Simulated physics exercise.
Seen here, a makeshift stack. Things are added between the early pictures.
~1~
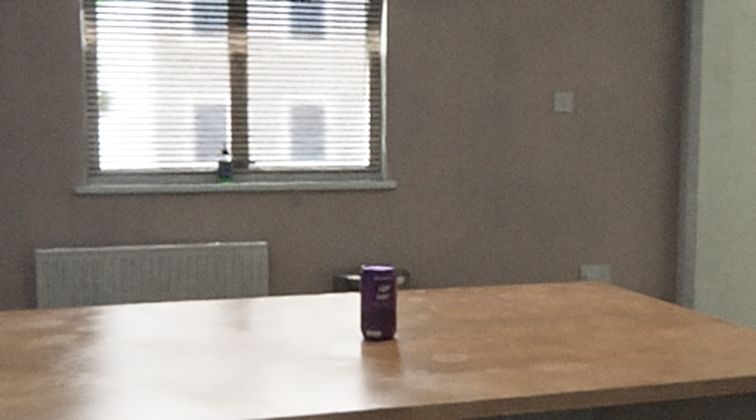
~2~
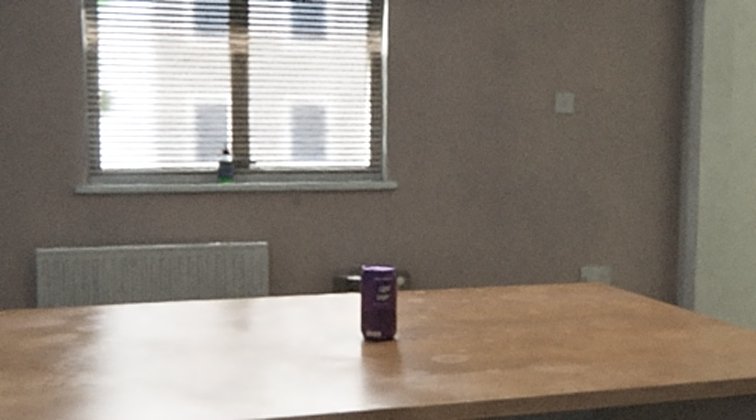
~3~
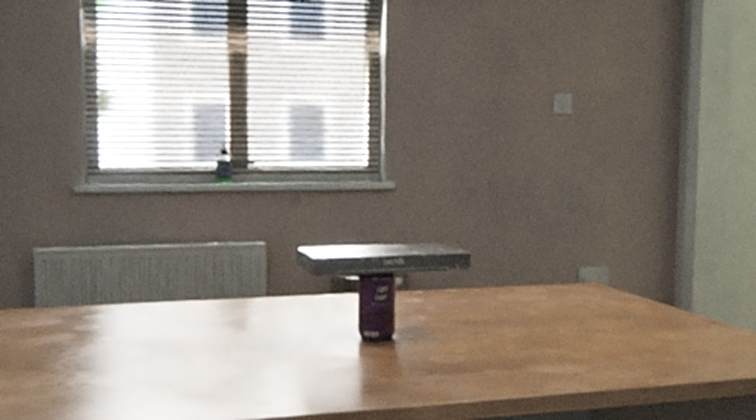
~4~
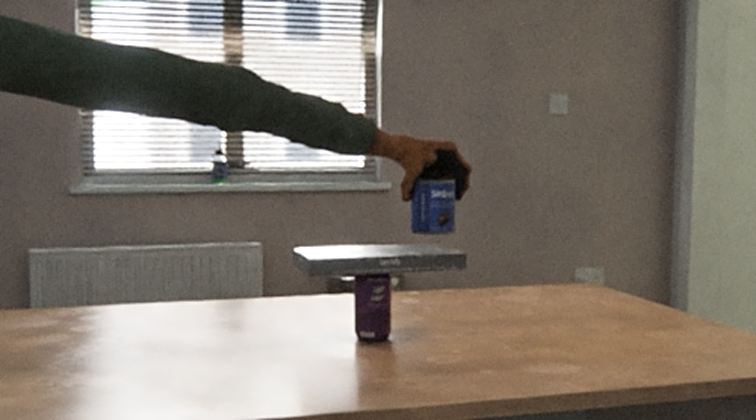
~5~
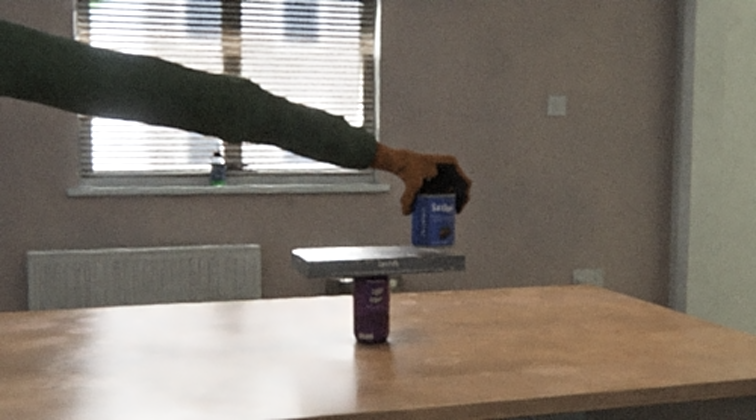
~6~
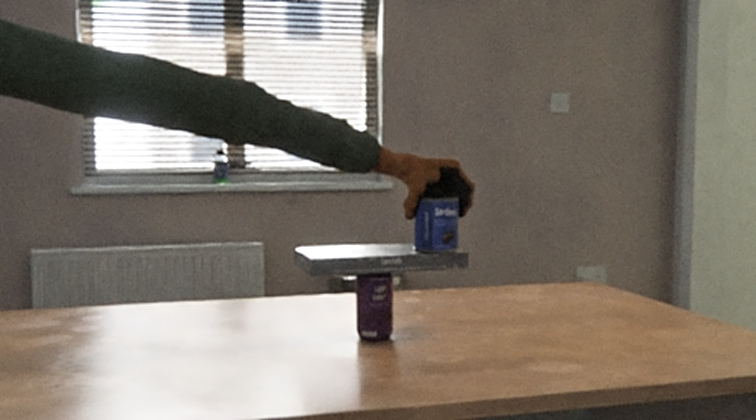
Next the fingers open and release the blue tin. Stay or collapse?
Outcome: The stack comes apart.
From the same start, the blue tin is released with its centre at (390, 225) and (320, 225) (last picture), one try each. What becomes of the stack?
In the first case it keeps its balance; in the second case it gives way.
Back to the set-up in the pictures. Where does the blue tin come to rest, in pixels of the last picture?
Around (509, 319).
Then, 0.30 s after the last picture, blue tin now fallen; grey packet tipped 35° from how it was.
Then, 0.50 s after the last picture, grey packet on its side.
Then, 0.90 s after the last picture, blue tin resting near (509, 319).
Then, 1.10 s after the last picture, grey packet now fallen.
At rest, fallen, grey packet and blue tin; purple can in place. Seen from the same camera at the end, blue tin near (509, 319). The stack gives way.
